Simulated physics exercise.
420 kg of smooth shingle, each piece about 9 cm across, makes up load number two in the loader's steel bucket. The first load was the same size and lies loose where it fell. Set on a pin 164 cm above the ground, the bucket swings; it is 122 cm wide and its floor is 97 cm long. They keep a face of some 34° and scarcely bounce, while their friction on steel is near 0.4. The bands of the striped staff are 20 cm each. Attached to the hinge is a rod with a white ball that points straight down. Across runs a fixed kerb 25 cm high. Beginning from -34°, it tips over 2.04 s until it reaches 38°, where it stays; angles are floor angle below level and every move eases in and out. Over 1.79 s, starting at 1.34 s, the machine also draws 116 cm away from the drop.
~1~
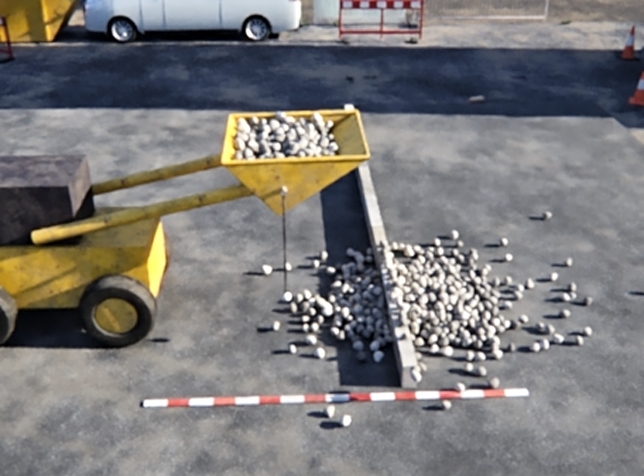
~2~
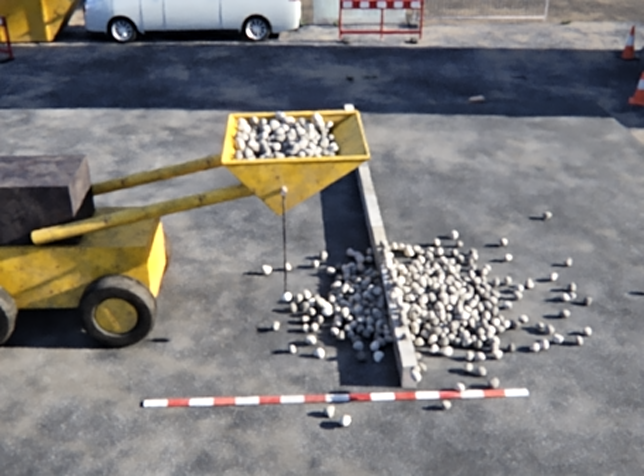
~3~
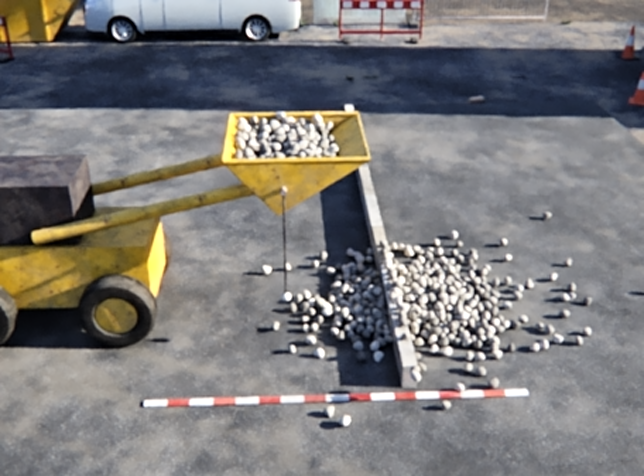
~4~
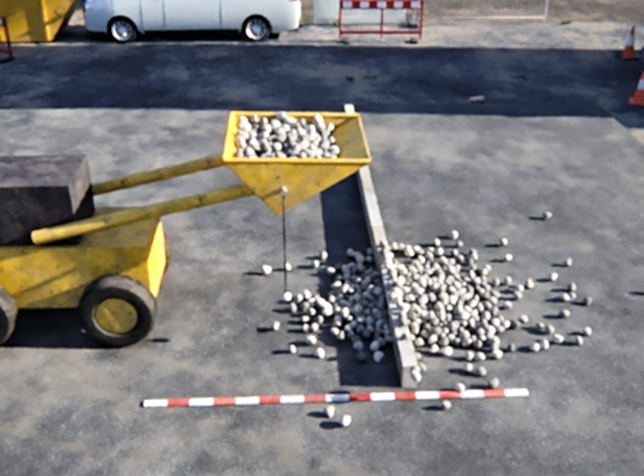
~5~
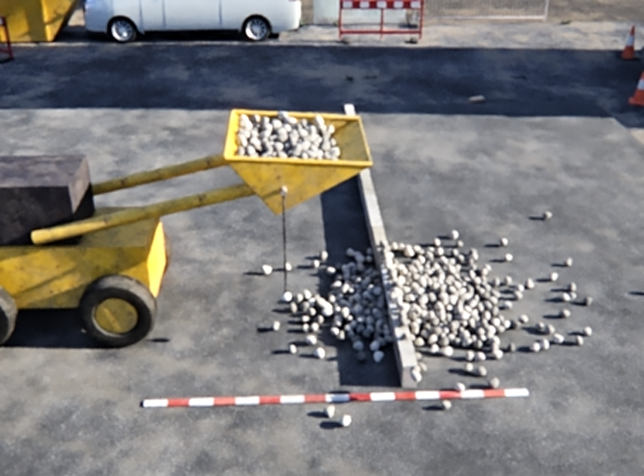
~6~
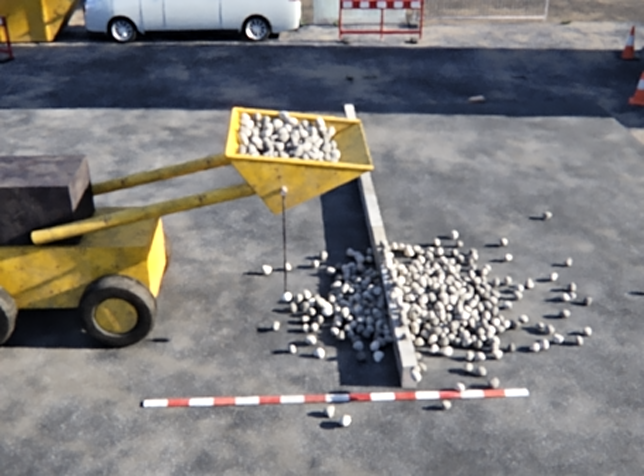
A sunlit paved yard is seen from above at an angle, with a pale van and a red barrier along the back. At left a yellow loader holds a bucket of pale stones over a low kerb, beside loose stones lying on both sides of it and a red-and-white striped staff in front. The bucket tilts slightly, its back edge rising, while the camera and ground stones stay still.
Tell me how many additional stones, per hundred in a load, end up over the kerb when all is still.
Some 3 in every hundred.
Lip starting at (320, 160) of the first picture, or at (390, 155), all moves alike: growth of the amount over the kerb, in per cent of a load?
About 0 and 15 per cent.
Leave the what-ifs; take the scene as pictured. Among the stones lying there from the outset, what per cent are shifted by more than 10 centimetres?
Close to 10 per cent.
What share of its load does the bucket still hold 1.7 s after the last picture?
Close to 5 per cent of the load.
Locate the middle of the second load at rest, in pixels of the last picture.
Centre at roughly (343, 297).
Then, 1.1 s after the last picture the floor is at 27°; in per cent of one load, 95 in the bucket, 46 on this side of the kerb, 59 over the kerb; the foremost stones are at (578, 280).
Then, 1.7 s after the last picture the floor is at 38°; in per cent of one load, 7 in the bucket, 132 on this side of the kerb, 60 over the kerb; the foremost stones are at (578, 280).
Then, 3.2 s after the last picture the floor is at 38°; in per cent of one load, 0 in the bucket, 138 on this side of the kerb, 62 over the kerb; the foremost stones are at (578, 280).
Then, 6.0 s after the last picture the floor is at 38°; in per cent of one load, 0 in the bucket, 138 on this side of the kerb, 62 over the kerb; the foremost stones are at (578, 280). Net gain over the kerb, 3.
